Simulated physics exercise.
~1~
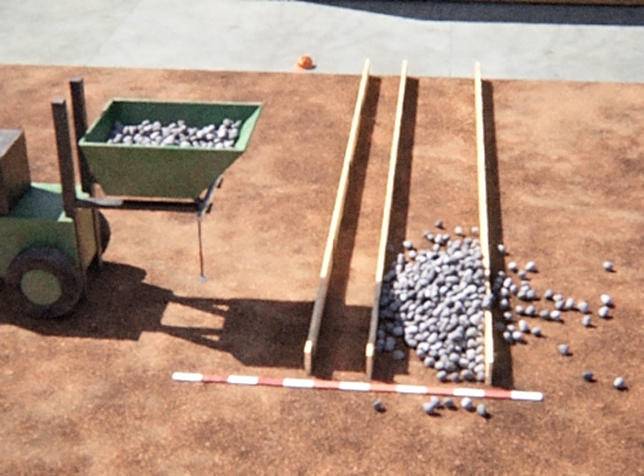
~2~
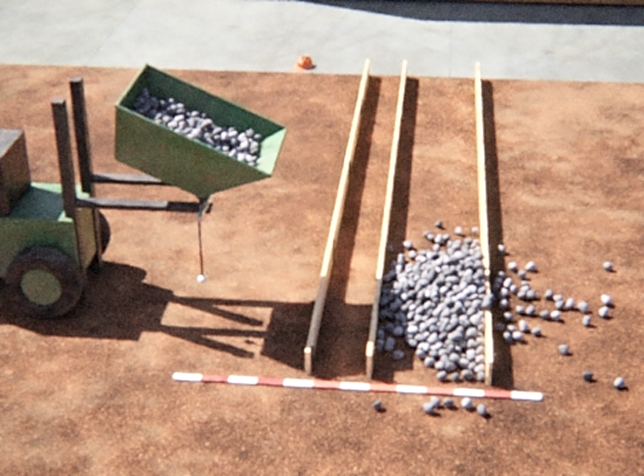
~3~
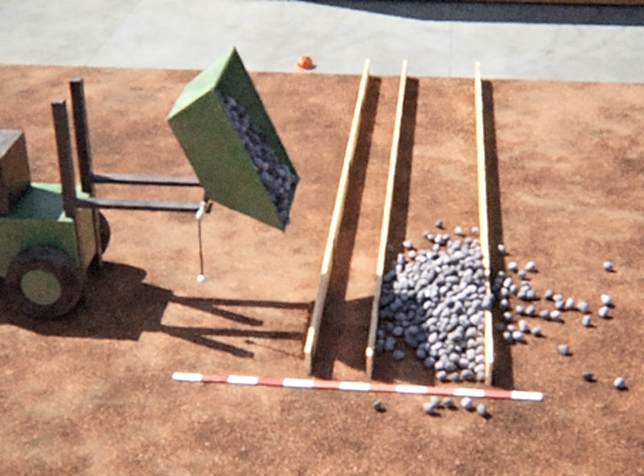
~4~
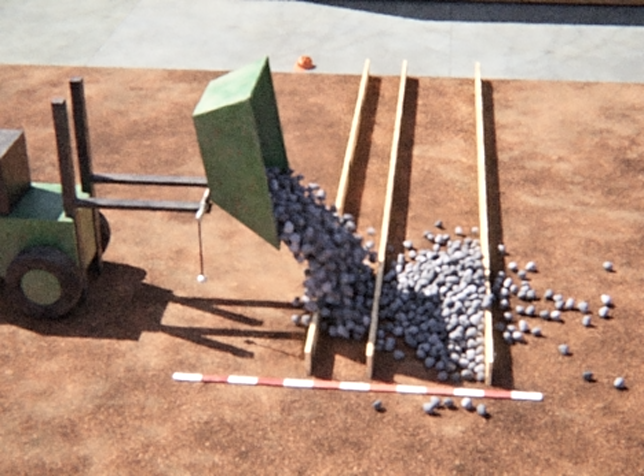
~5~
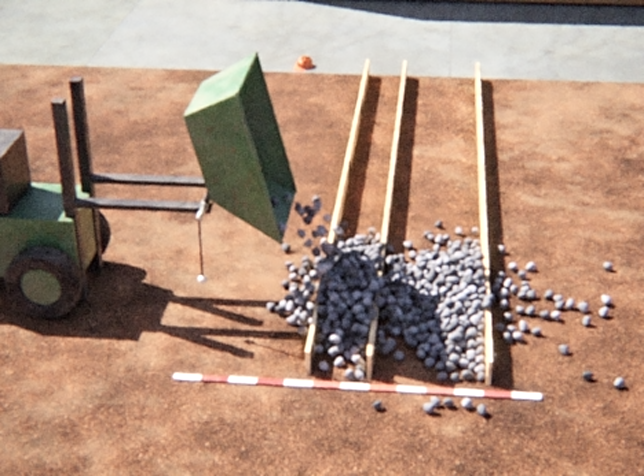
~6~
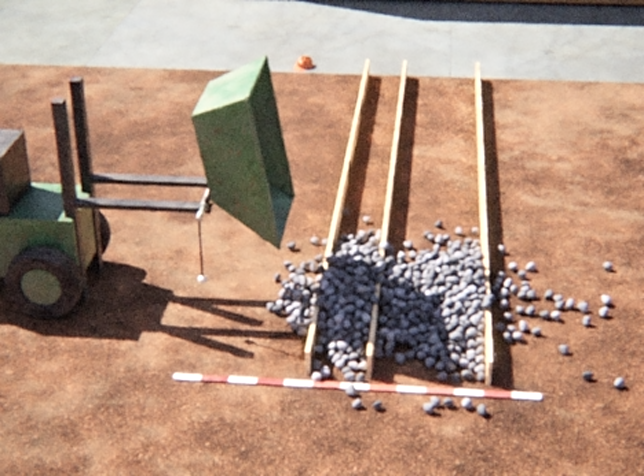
A green skip full of smooth grey stones hangs from the dark forks of a green forklift at the left, seen from above on sunlit reddish-brown ground. Three pale boards stand to the right, with an earlier heap of stones filling the far bay and some scattered beyond it, and a red and white strip lies in front. The skip tips steeply to the right, and the stones pour out over the first board. It jerks back slightly and forward again as the last ones drop. It ends tipped and empty, with stones covering the near bay, joining the old heap and spilling a little short of the boards.
